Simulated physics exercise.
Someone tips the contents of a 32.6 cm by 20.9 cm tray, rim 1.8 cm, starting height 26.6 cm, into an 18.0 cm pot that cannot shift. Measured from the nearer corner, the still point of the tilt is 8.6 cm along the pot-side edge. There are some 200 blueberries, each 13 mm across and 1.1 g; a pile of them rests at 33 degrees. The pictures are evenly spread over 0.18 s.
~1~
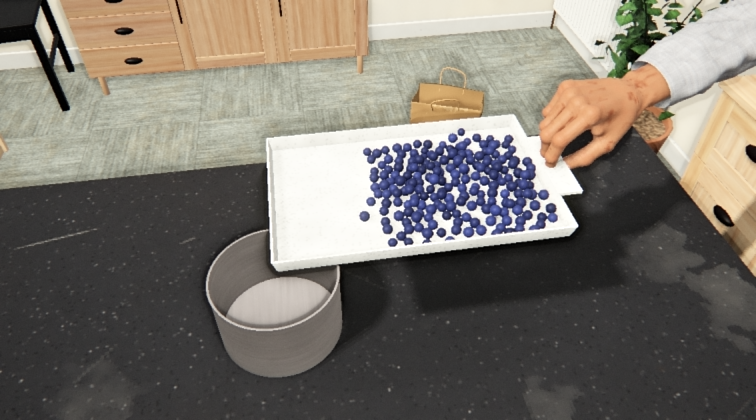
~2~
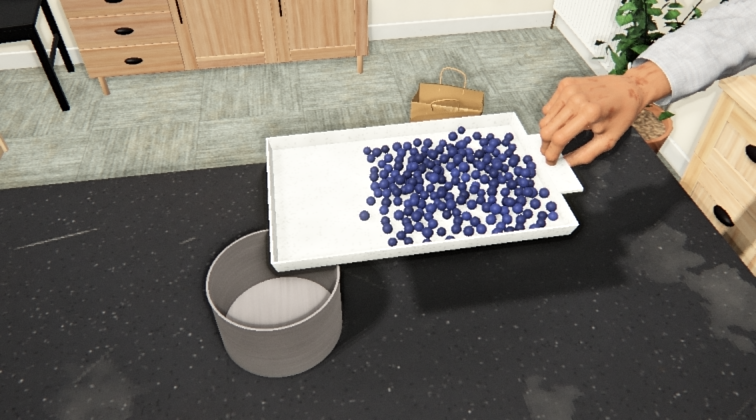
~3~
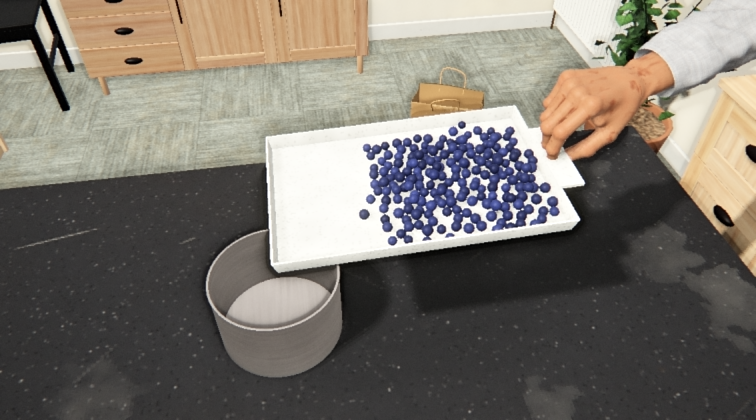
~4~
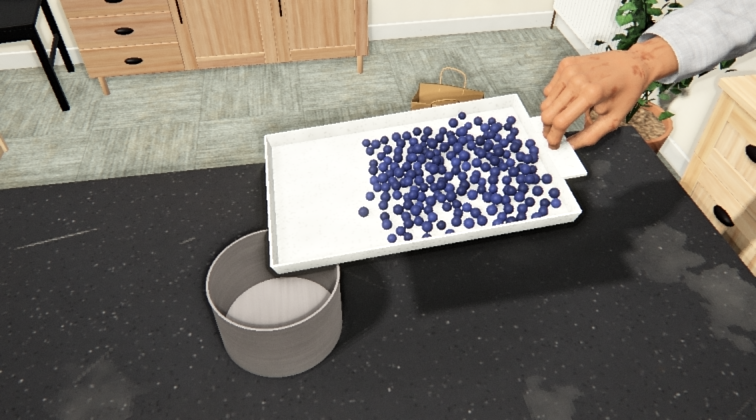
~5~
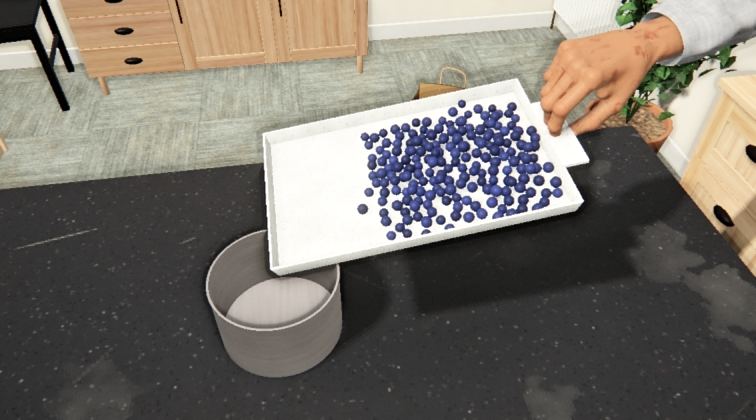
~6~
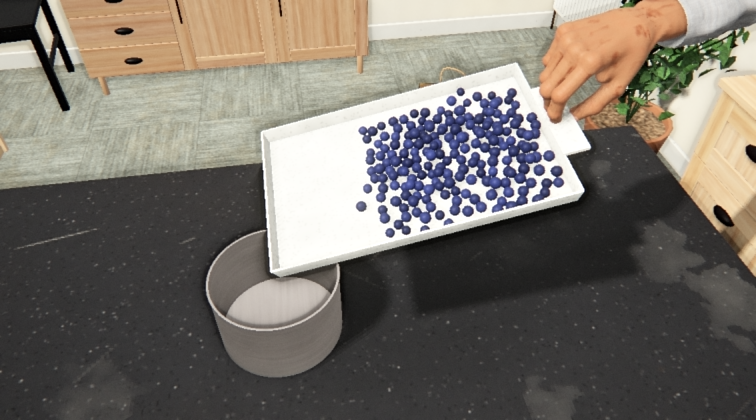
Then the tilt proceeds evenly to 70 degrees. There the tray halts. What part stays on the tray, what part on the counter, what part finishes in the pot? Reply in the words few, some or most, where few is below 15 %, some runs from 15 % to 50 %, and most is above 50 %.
Shares - tray: Some; counter: Most; pot: Few.
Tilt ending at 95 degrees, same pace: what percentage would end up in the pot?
I'd expect some 10 per cent in the pot.
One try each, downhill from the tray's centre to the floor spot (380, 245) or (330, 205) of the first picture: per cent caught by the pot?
That would be close to 0 per cent, then close to 10 per cent.
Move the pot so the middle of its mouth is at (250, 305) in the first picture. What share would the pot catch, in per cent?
Share in pot at that spot: Some 30 in a hundred.
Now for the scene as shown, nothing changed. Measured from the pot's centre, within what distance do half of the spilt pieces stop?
I'd say around 22 centimetres.
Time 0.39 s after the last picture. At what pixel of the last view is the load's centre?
Roughly pixel (330, 194).
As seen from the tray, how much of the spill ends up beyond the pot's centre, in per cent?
Share past the middle: Roughly 90 percent.
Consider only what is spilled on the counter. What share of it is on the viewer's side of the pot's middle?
100 %.
Then, 0.23 s after the last picture, tilt 42 degrees; the tray holds 100 %, the pot 0 %.
Then, 0.39 s after the last picture, tilt 61 degrees; the tray holds 100 %, the pot 0 %.
Then, 0.67 s after the last picture, tilt 70 degrees; the tray holds 30 %, the pot 0 %.
In the end, tray 20 %, counter 75 %, pot 5 %.
